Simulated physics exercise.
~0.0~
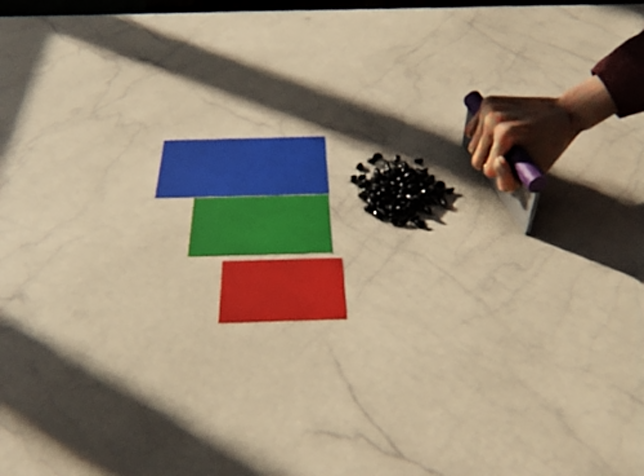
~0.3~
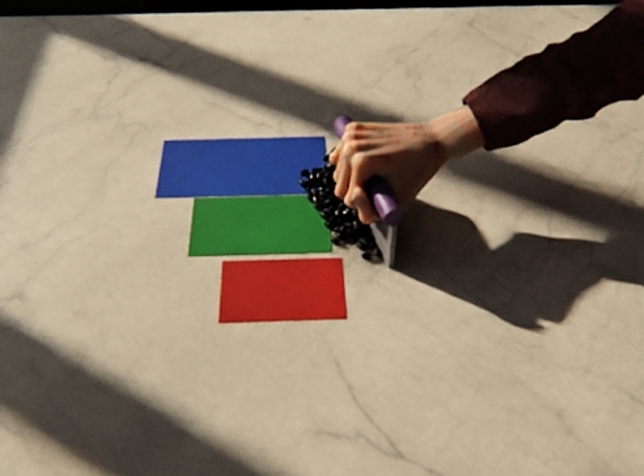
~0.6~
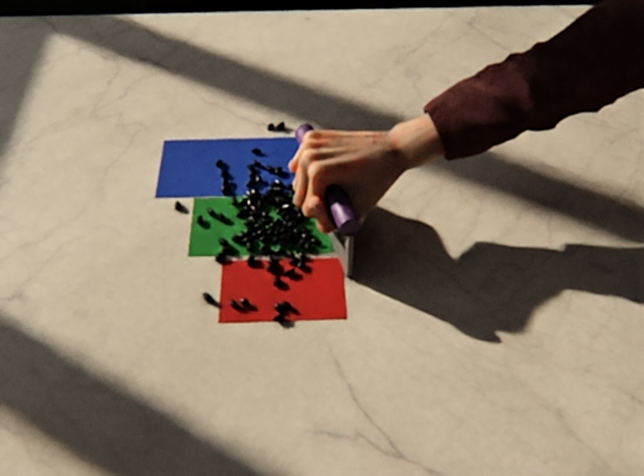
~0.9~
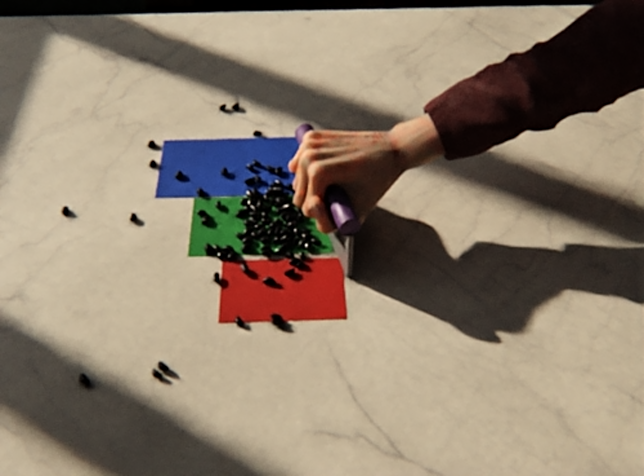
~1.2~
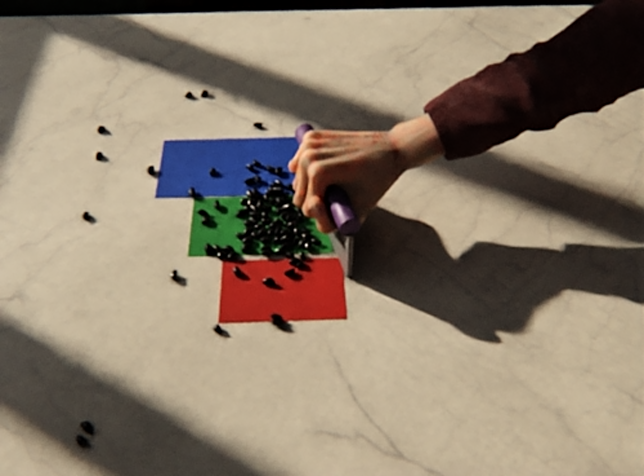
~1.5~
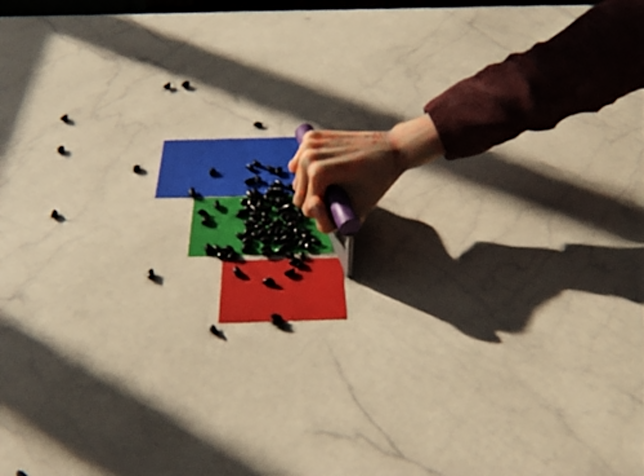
On a marbled surface, a hand sweeping black beans left with a scraper, most stopping on the green mat, others scattering beyond.
